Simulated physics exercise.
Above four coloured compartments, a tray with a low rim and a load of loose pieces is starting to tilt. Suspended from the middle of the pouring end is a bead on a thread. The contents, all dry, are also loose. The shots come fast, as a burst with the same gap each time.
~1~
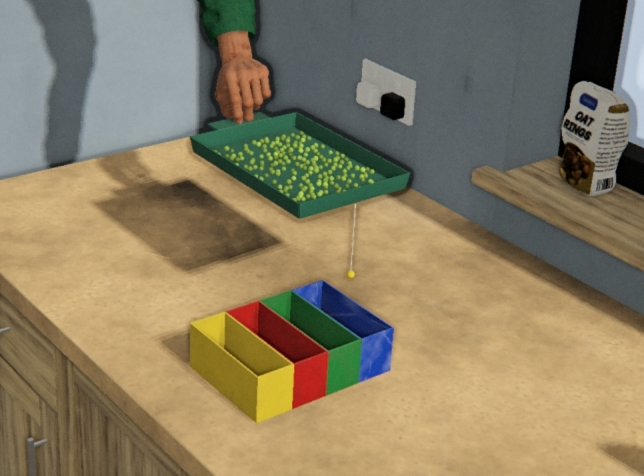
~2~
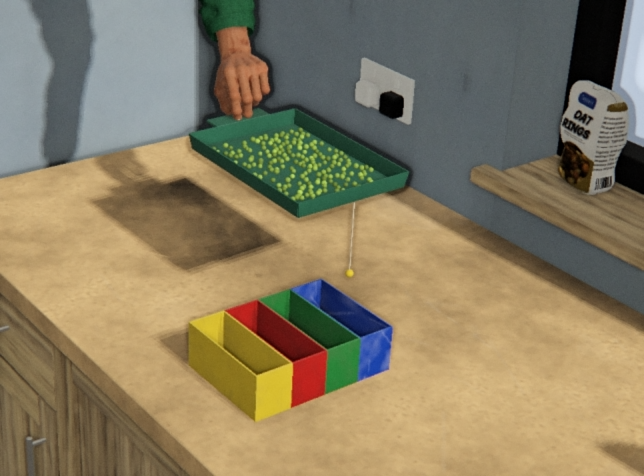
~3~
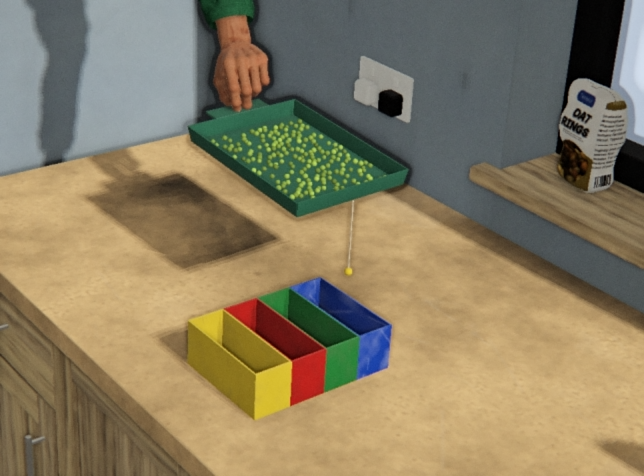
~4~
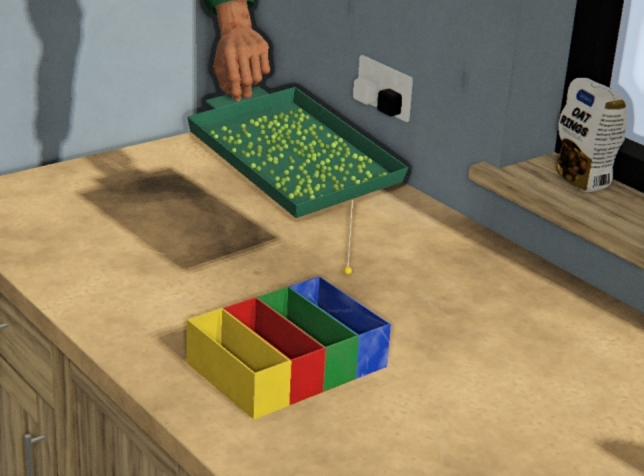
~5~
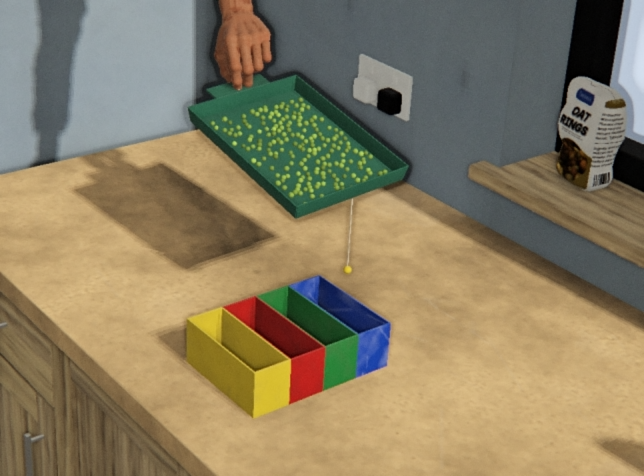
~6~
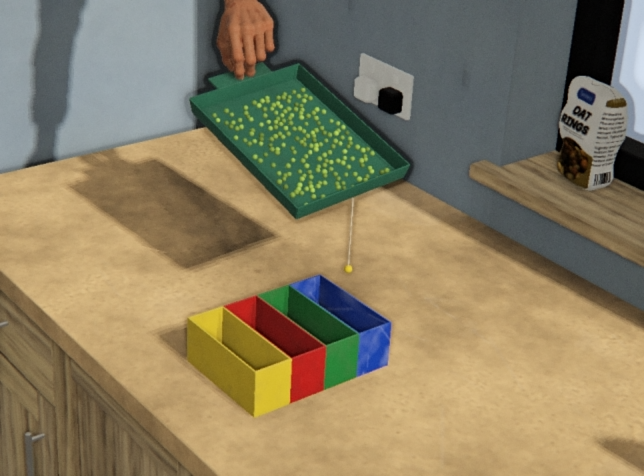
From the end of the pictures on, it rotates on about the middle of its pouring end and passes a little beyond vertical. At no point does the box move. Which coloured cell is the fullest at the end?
The green one.
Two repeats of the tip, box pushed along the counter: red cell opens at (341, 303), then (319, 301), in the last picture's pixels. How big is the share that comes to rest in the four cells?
100 % for the first, 100 % for the second.
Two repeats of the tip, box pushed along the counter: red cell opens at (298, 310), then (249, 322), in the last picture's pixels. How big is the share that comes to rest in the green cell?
In order: 40 percent and 10 percent.
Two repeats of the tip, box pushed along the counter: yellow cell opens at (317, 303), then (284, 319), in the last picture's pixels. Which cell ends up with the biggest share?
Result 1: Yellow. Result 2: The red one.
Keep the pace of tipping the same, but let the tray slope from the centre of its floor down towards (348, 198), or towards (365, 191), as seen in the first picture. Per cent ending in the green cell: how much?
In turn some 10 and 0 per cent.
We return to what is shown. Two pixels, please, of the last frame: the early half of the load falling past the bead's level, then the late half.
I'd place the first part at (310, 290) and the rest at (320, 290).
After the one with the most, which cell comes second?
The answer is the blue one.
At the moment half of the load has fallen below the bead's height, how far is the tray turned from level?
Close to 115 degrees, I reckon.
Soon after the last picture, tray tipped steeply; nearly all on the tray; a stray few in the green cell; a small part falling or outside the box.
A little later, tray tipped right over; most on the tray; a small part in the green cell; a stray few in the blue cell; a stray few falling or outside the box.
Later still, tray tipped past a quarter turn; about half in the green cell; about a third in the blue cell; a stray few in the red cell; a small part falling or outside the box.
At rest, tray tipped past a quarter turn; about half in the green cell; about a third in the blue cell; a stray few in the red cell; none in the yellow cell; a small part outside the box.
